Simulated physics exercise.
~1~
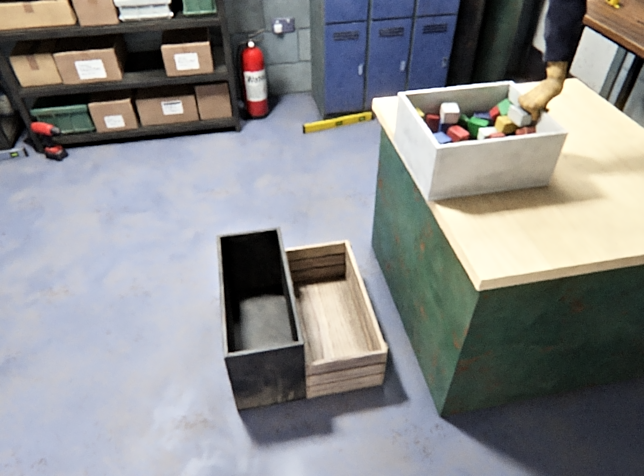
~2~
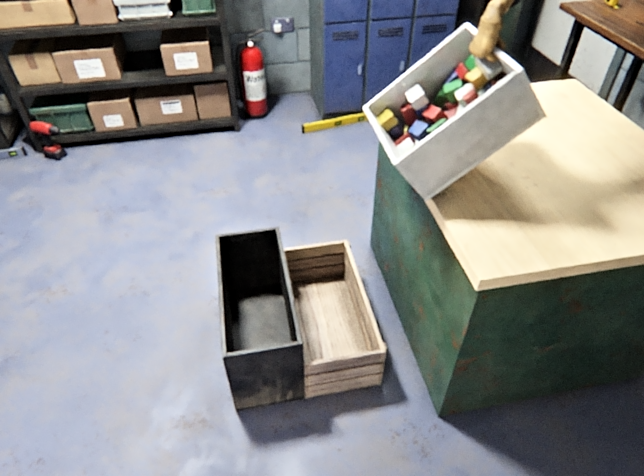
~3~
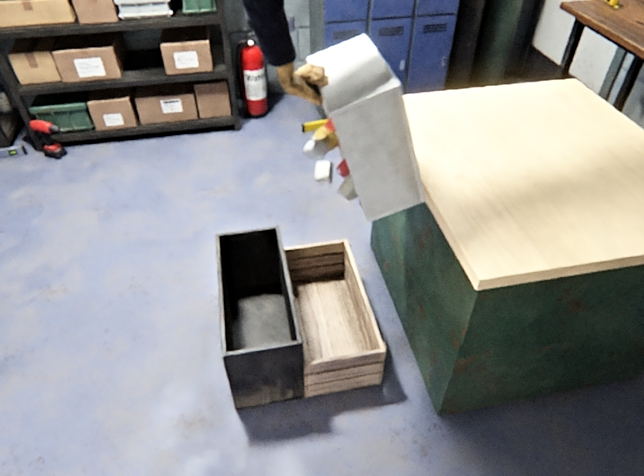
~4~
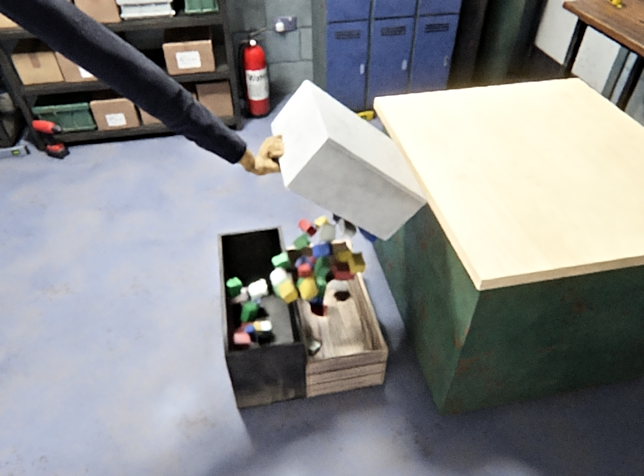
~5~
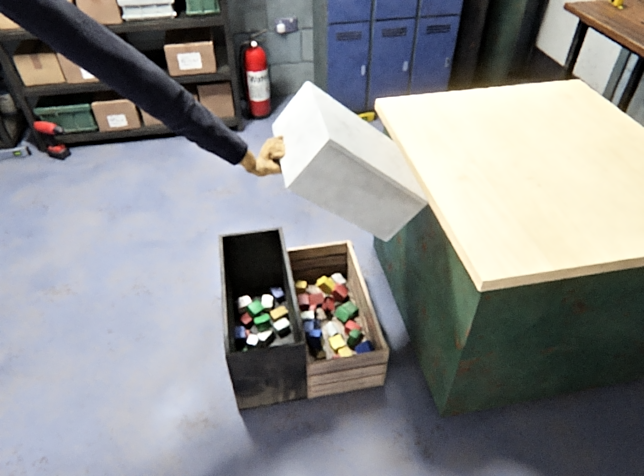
A hand tipping a white box off a bench, spilling colourful toy bricks into a wooden tub and a black tote below.
